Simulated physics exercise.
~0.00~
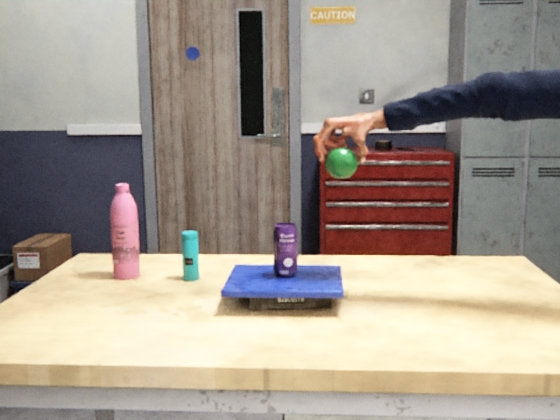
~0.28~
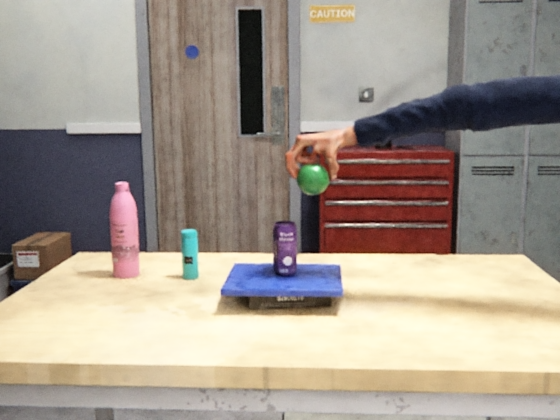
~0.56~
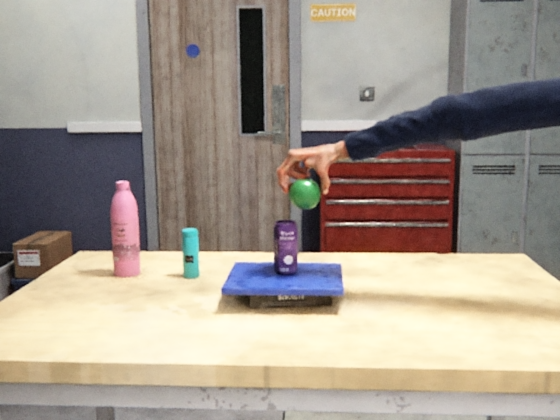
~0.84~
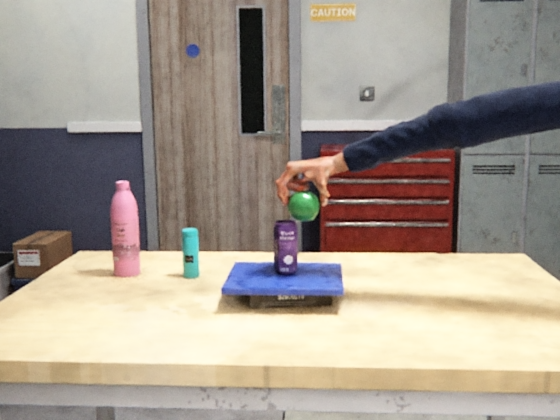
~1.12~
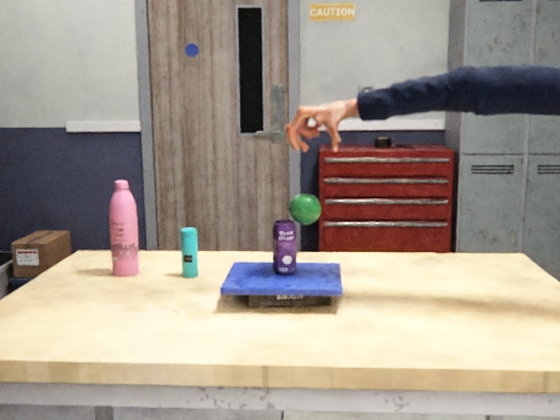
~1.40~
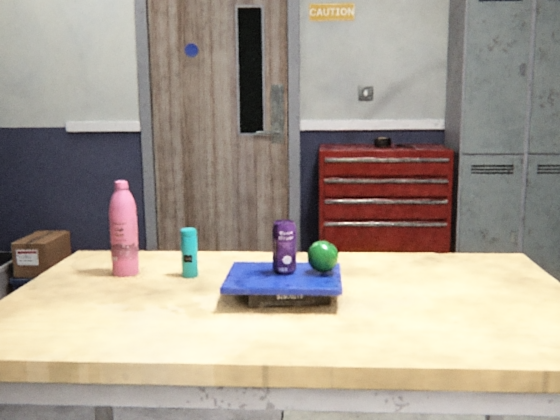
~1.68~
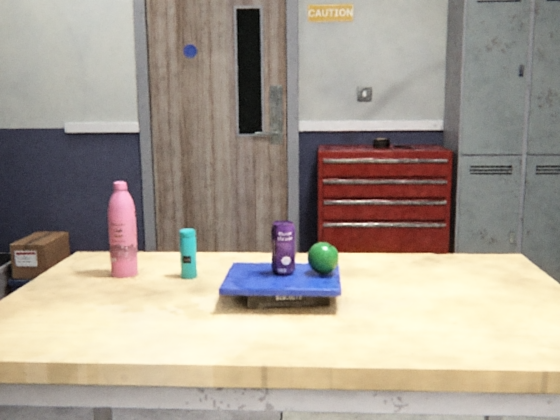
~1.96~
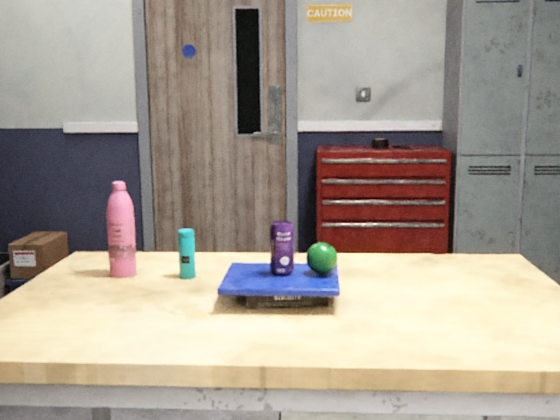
A green apple was lowered by a hand from the right onto a purple can standing on a blue tray, but once released it dropped off the can's right side and settled on the tray beside it, while the can stayed upright.
